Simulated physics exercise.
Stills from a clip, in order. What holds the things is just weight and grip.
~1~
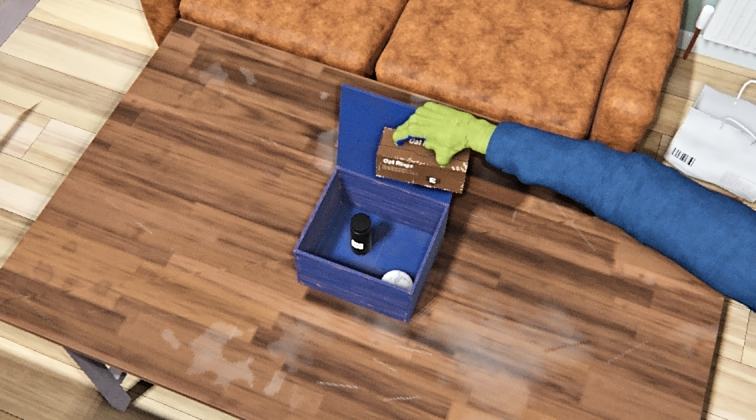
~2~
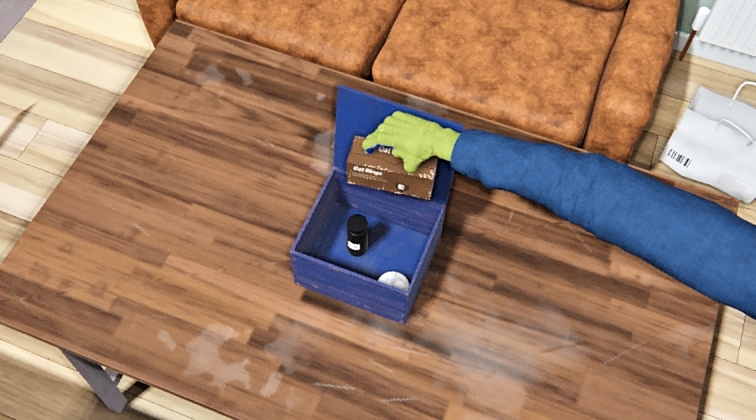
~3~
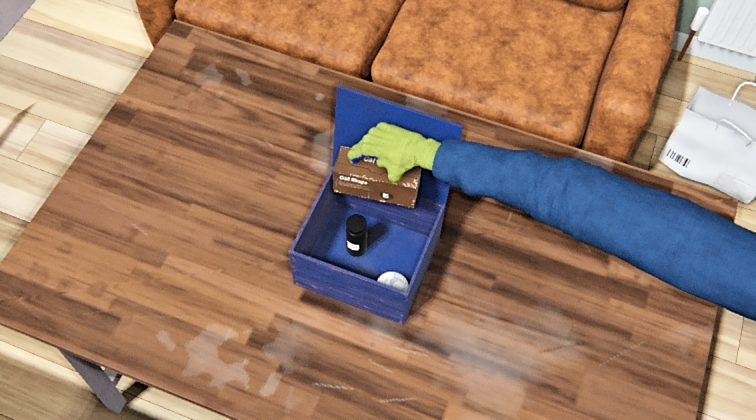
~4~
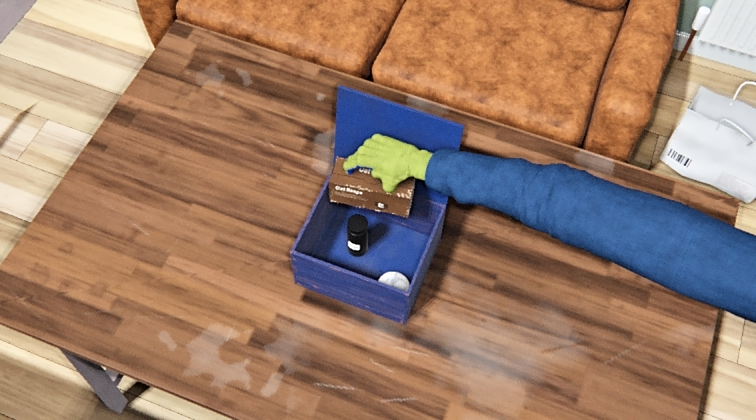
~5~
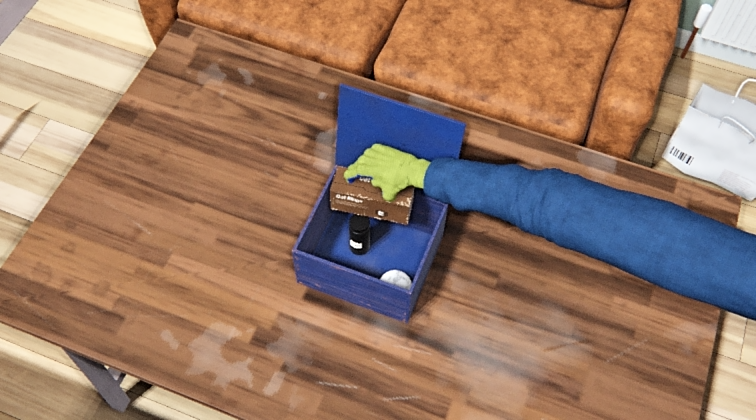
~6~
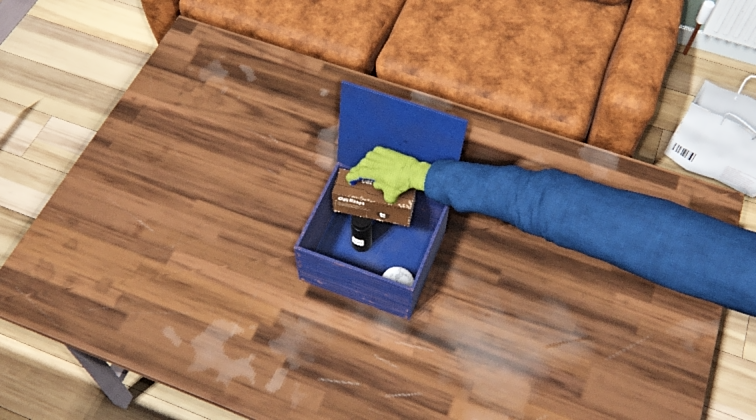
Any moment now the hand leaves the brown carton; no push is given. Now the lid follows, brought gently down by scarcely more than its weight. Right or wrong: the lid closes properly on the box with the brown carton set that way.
Right.
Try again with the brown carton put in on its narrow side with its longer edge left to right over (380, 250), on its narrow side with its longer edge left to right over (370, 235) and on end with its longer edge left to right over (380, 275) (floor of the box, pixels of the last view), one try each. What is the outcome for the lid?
Trial 1: Lid propped open. Trial 2: Lid fully lowered. Trial 3: Lid fully lowered.
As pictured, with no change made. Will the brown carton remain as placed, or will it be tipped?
Once everything settles, it keeps its original angle.
Then, 0.40 s past the last view, brown carton rocked 36° from its first pose near (377, 222); black shaker rocked 14° from its first pose.
Then, 1.20 s past the last view, lid starting down; brown carton displaced about its own width near (369, 237); black shaker displaced well along.
Then, 1.70 s past the last view, lid 46° above the rim; brown carton displaced about its own width near (369, 237); black shaker displaced well along.
Then, 1.90 s past the last view, lid 19° above the rim; brown carton displaced about its own width near (369, 237); black shaker displaced well along.
Finally, lid shut; moved from the start, brown carton and black shaker; white ball still in place. Final places as the last picture's camera would see them, brown carton near (369, 237).
